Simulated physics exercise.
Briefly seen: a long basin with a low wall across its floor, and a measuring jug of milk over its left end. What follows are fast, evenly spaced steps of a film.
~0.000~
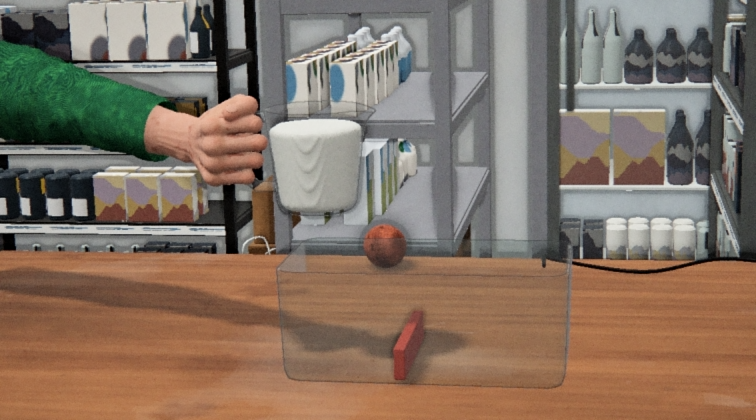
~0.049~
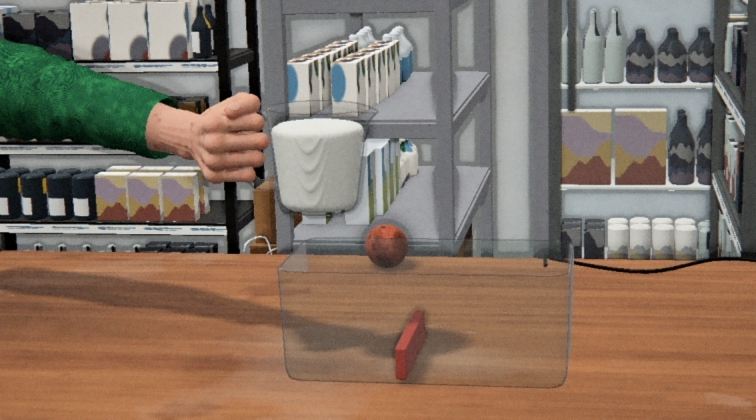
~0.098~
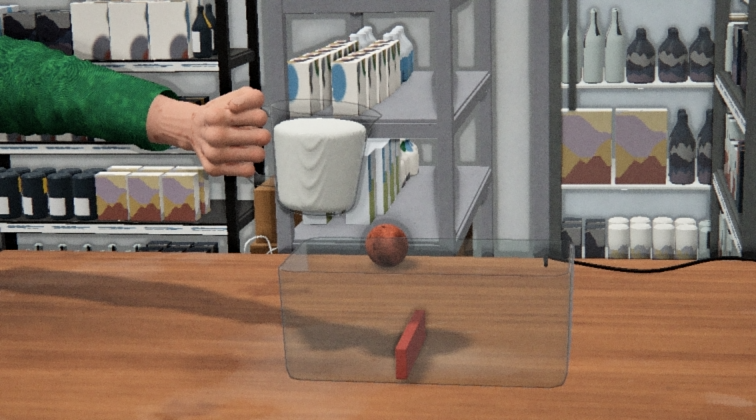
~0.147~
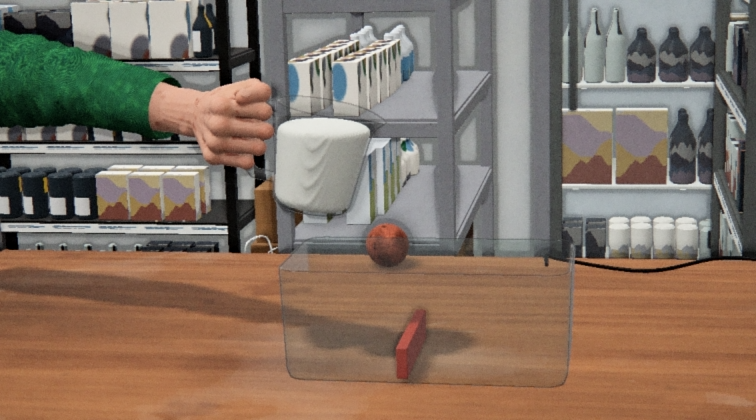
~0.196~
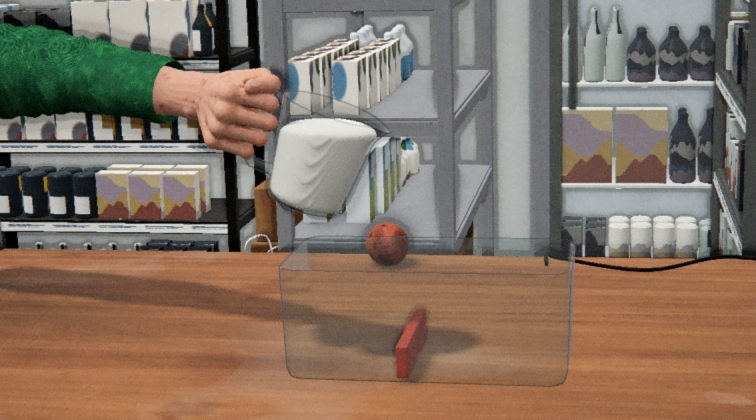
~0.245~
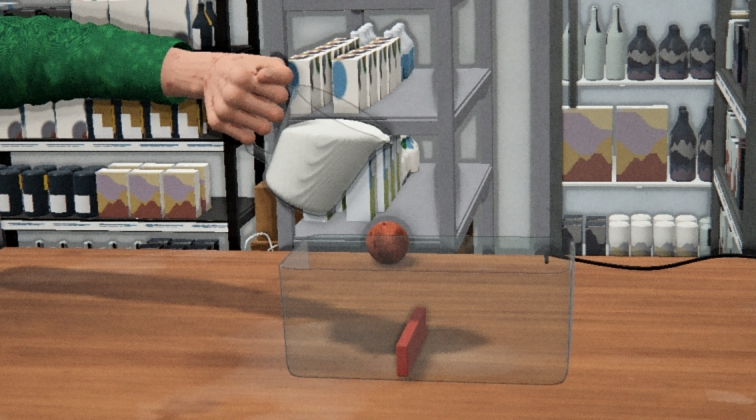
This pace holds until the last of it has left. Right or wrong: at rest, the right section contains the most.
Right.
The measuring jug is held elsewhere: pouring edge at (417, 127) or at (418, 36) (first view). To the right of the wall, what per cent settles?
First about 95, then 85 per cent.
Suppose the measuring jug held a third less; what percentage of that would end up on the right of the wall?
Some 95 parts in a hundred, give or take.
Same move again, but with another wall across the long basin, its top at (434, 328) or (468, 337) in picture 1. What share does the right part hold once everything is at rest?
Roughly 65 % and 10 %.
After 0.52 s the tilt is 85° and 60 per cent is still to pour, 0 is left of the wall and 19 right of it.
After 0.72 s the tilt is 95° and 18 per cent is still to pour, 3 is left of the wall and 67 right of it.
After 0.92 s the tilt is 95° and 4 per cent is still to pour, 6 is left of the wall and 87 right of it.
After 1.15 s the tilt is 95° and 1 per cent is still to pour, 6 is left of the wall and 92 right of it.
In the end 7 per cent lies left of the wall, 92 right of it and 1 outside.
